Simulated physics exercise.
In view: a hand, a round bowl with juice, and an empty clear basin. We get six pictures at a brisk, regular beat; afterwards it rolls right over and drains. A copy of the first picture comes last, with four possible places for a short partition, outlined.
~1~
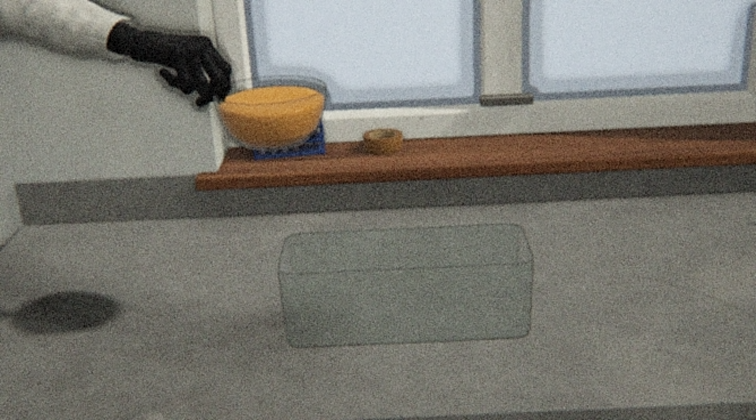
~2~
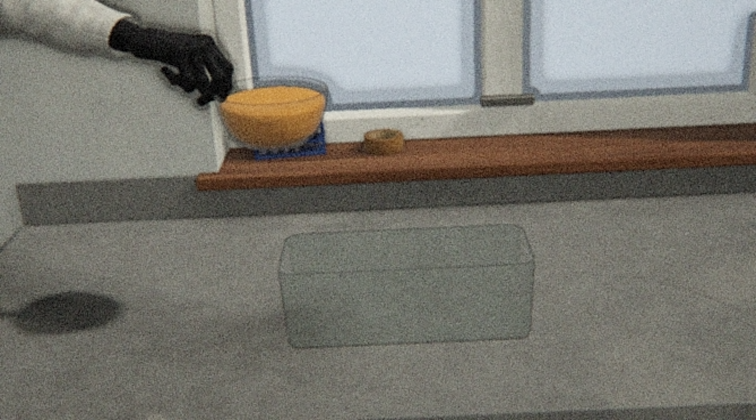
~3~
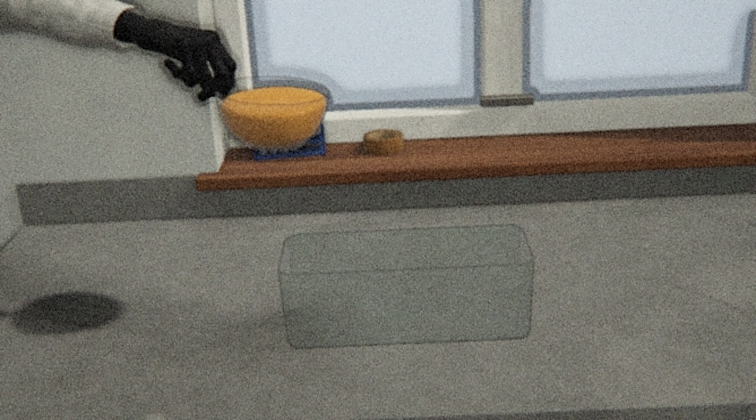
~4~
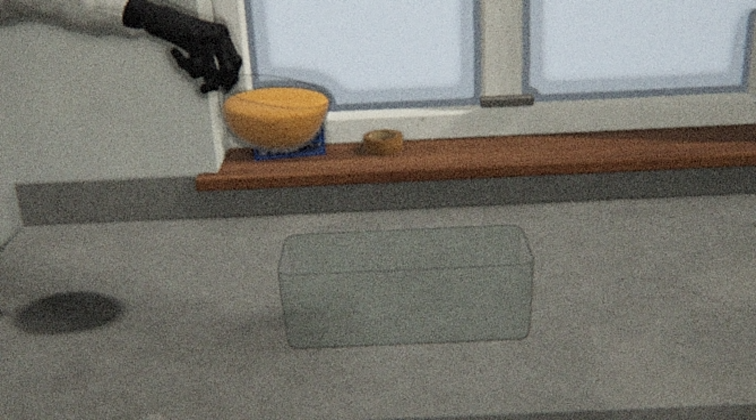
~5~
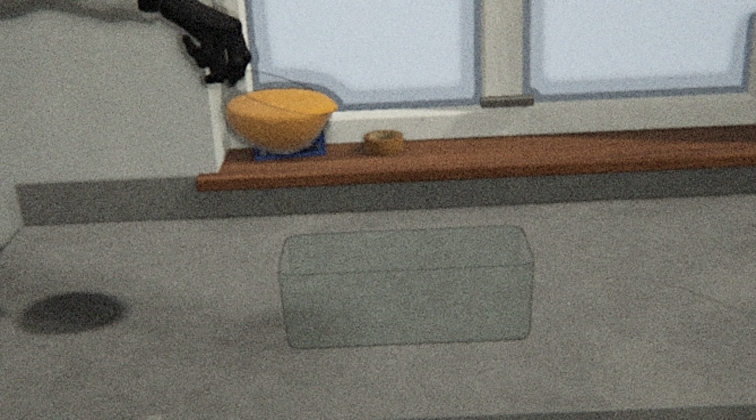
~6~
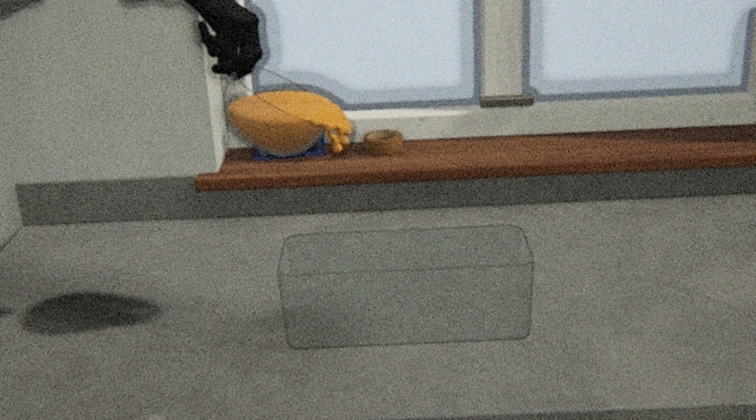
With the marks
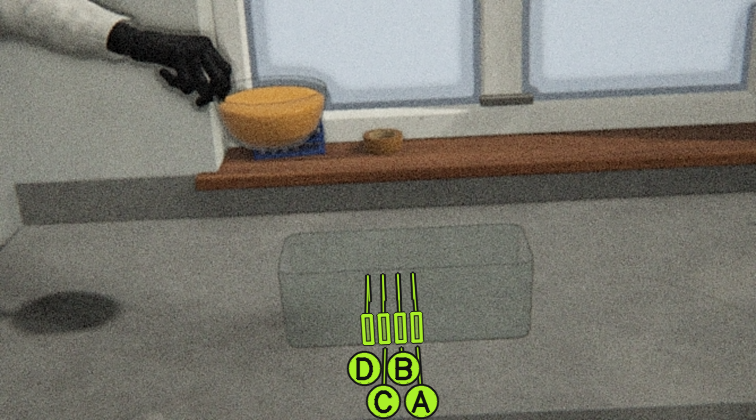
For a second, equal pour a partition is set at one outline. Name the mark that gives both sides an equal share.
Place B does it best.
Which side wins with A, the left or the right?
More ends on the left.
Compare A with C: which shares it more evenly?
That is place C.
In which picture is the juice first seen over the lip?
In picture 5.
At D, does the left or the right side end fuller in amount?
The right side.
In lime, A at (417, 347); B at (401, 348); C at (385, 348); D at (368, 349).
Choosing A, about 79 % ends left of the wall and 19 % right of it.
Choosing B, about 49 % ends left of the wall and 50 % right of it.
Choosing C, about 29 % ends left of the wall and 70 % right of it.
Choosing D, about 18 % ends left of the wall and 81 % right of it.
